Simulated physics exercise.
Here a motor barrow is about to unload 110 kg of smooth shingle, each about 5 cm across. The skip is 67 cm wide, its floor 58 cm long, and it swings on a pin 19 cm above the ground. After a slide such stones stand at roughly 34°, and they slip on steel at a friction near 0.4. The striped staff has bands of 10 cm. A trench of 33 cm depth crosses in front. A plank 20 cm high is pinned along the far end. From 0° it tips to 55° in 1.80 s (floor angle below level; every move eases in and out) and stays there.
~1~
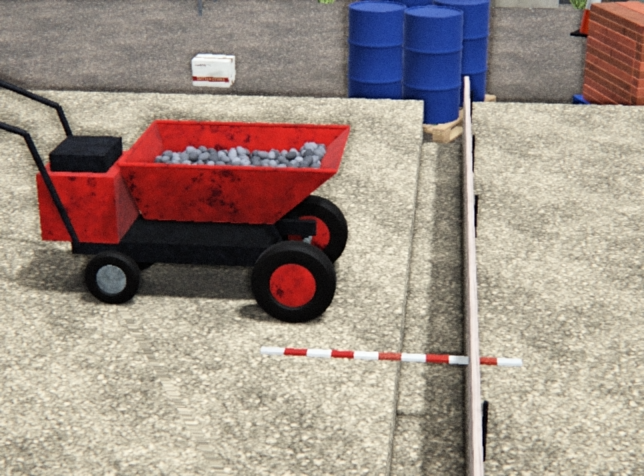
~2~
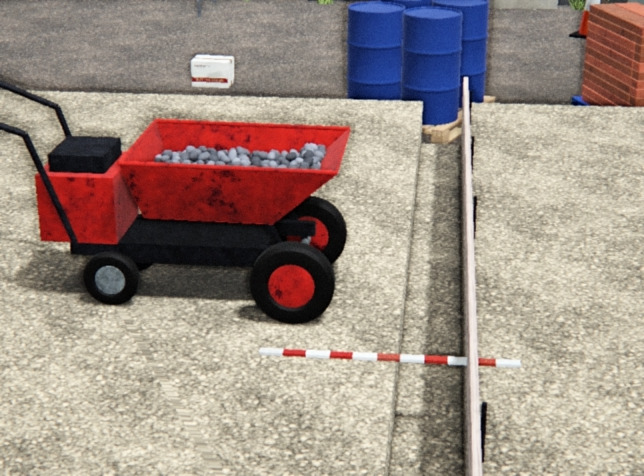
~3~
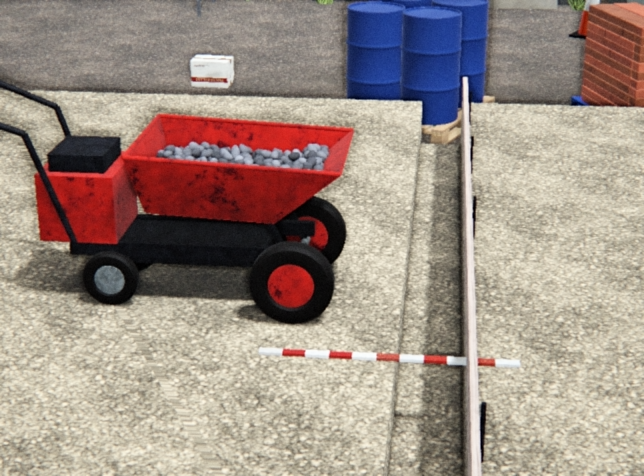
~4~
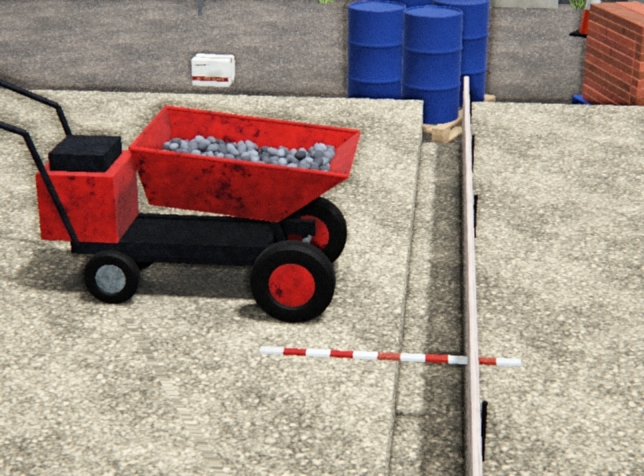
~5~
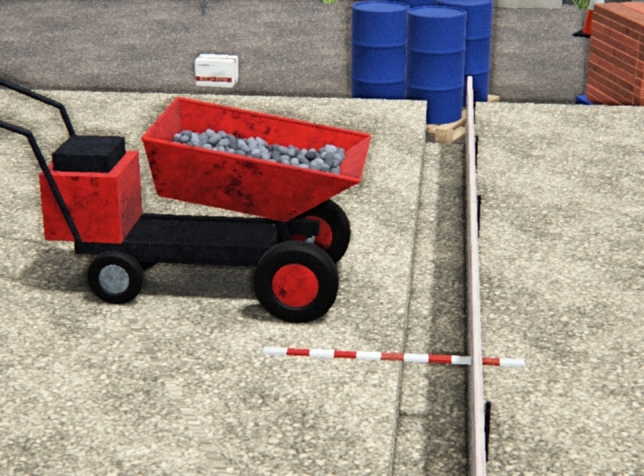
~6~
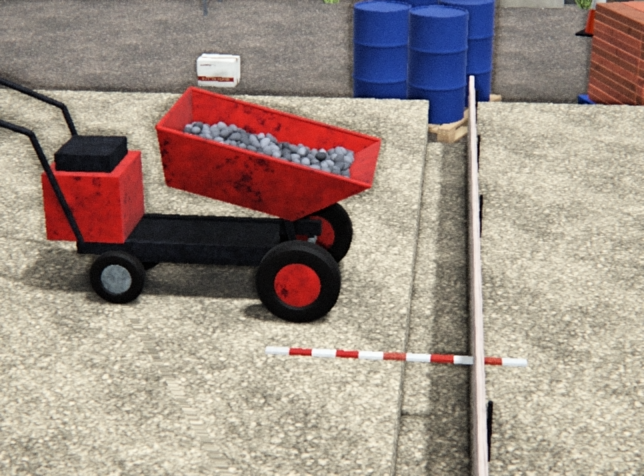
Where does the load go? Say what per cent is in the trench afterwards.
Roughly 88 per cent ends in the trench.
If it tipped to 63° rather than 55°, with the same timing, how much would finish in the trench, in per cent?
It would be near 85 per cent.
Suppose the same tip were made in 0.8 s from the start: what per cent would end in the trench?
Then about 70 per cent.
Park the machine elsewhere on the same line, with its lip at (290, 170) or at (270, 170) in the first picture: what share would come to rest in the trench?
About 100 and 80 per cent.
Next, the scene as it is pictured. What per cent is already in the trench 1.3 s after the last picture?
About 35 per cent by then.
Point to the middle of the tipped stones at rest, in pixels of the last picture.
Around (446, 344).
Then, 0.8 s after the last picture the floor is at 46°, 100 % in the skip; the foremost stones are at (411, 213).
Then, 1.3 s after the last picture the floor is at 55°, 63 % in the skip, 33 % in the trench, 4 % past the trench; the foremost stones are at (496, 264).
Then, 1.6 s after the last picture the floor is at 55°, 35 % in the skip, 54 % in the trench, 11 % past the trench; the foremost stones are at (576, 303).
Then, 3.6 s after the last picture the floor is at 55°, 0 % in the skip, 88 % in the trench, 12 % past the trench; the foremost stones are past the picture's edge.
